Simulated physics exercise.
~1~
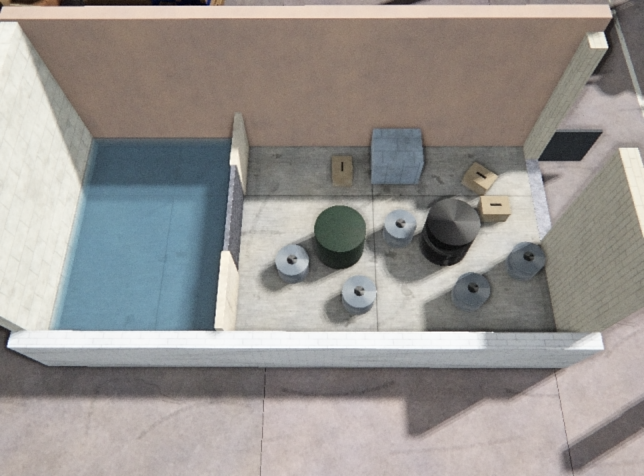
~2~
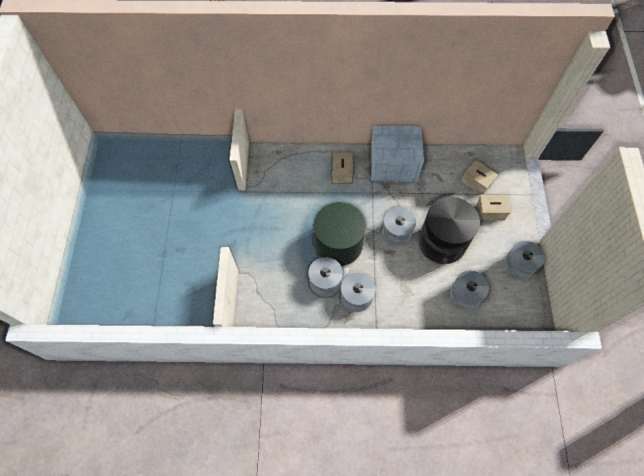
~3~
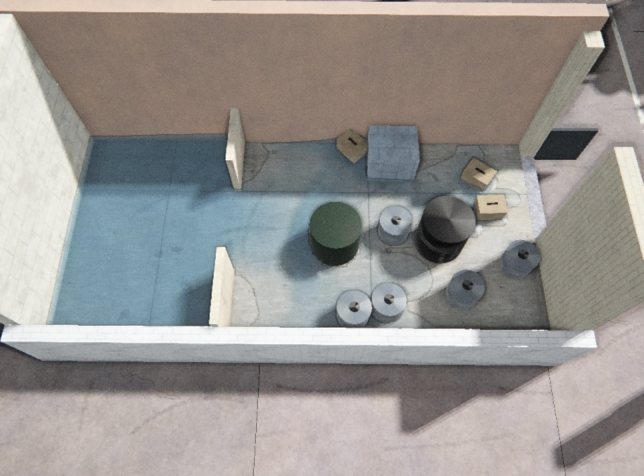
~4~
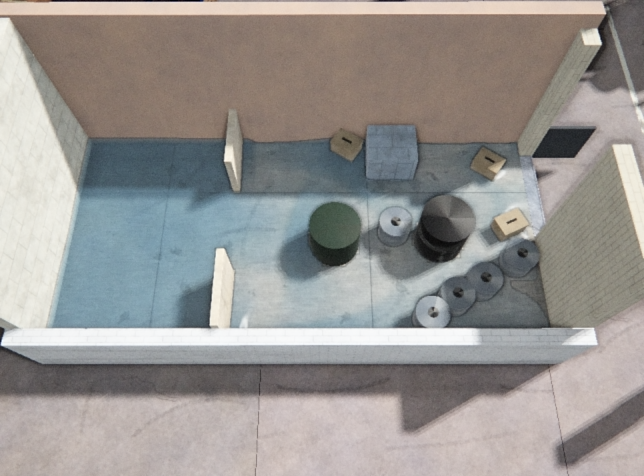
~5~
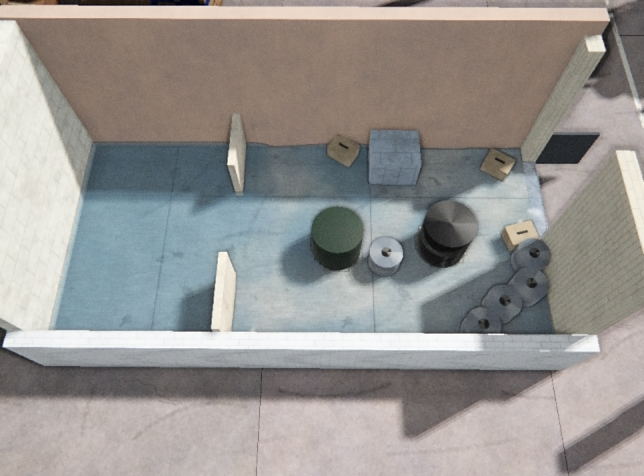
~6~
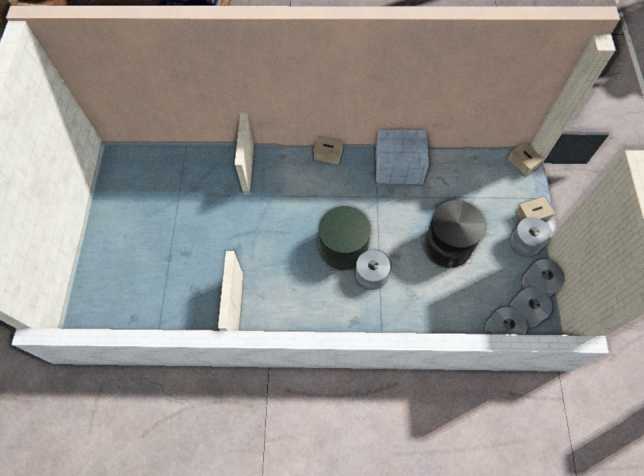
A dark green drum and a black drum stand in the right of two adjoining roofless rooms, seen from above by a slightly swaying camera, with a blue-grey block by the back wall, small tan boxes and round grey lidded tubs around them. Blue water fills the left room behind a barrier. The barrier is gone, and water spreads rightward across the pale floor. The front tubs slide right and gather near the right corner, while the tan boxes shift and turn. One tub between the drums drifts left and forward. Finally, water covers both rooms, with the drums and block still standing.
